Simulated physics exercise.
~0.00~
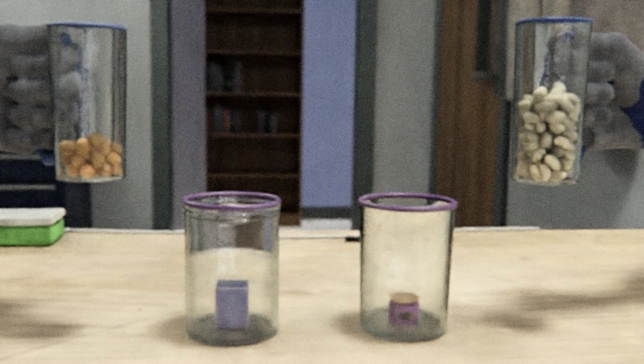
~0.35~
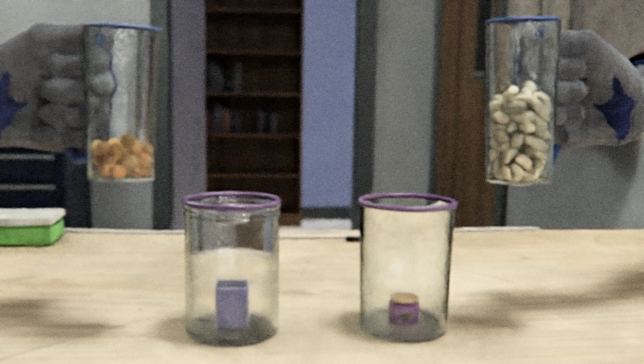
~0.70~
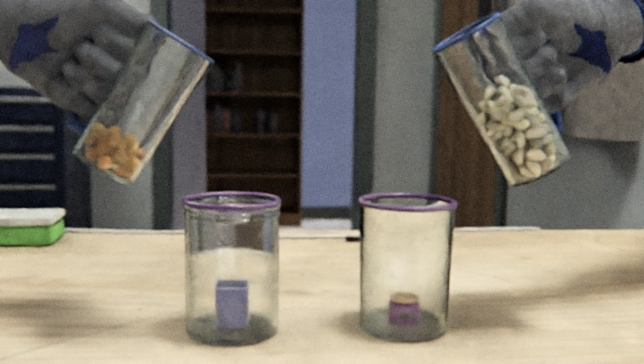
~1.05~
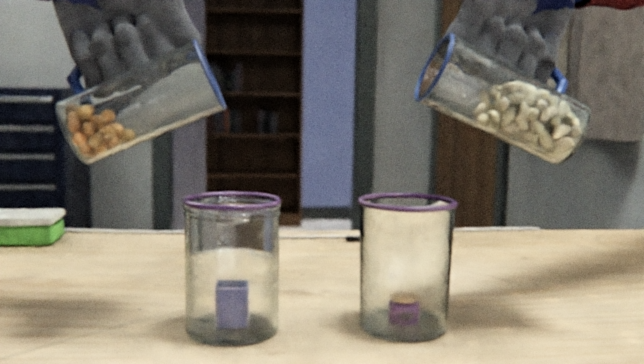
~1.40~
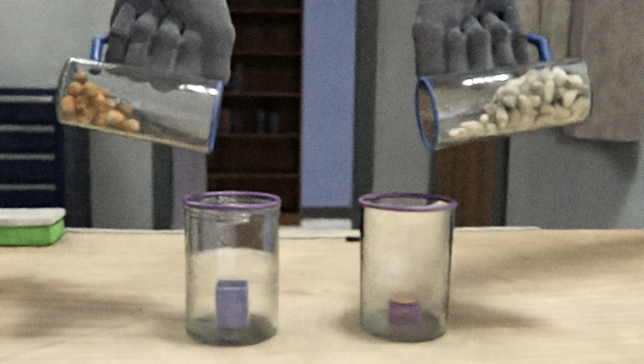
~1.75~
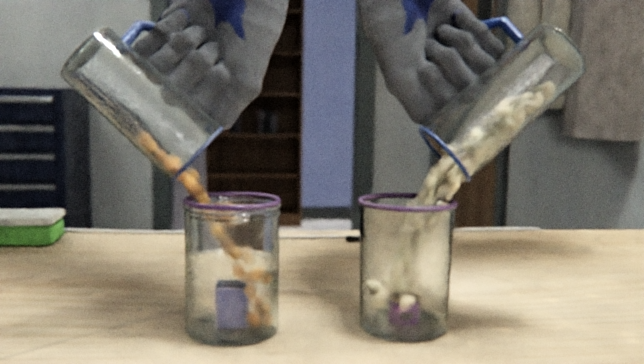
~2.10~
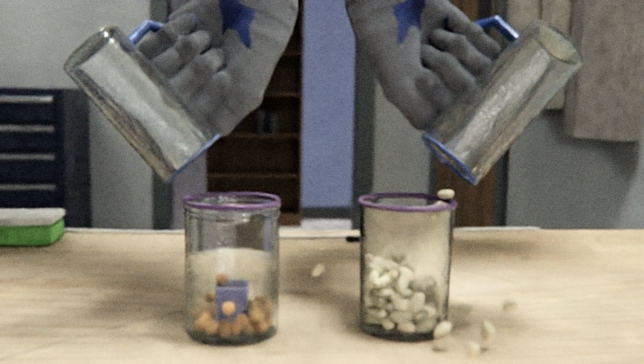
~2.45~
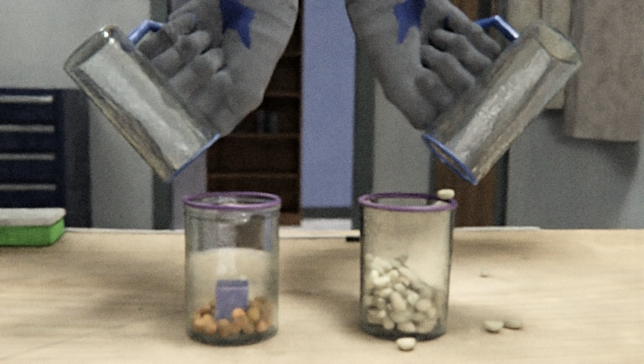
In a room with a dark bookcase behind, a pale wooden table is seen from the front at a steady, level view. Two clear containers with purple rims stand on it, the left holding a blue block and the right a small purple object with a tan top. Gray hands bring in two clear cups, orange pieces on the left and cream, nut-like pieces on the right. The hands tip both cups inward until the pieces pour down. The blue block still rises above a shallow orange layer, while the cream pile hides the purple object, with a few pieces scattered on the table.
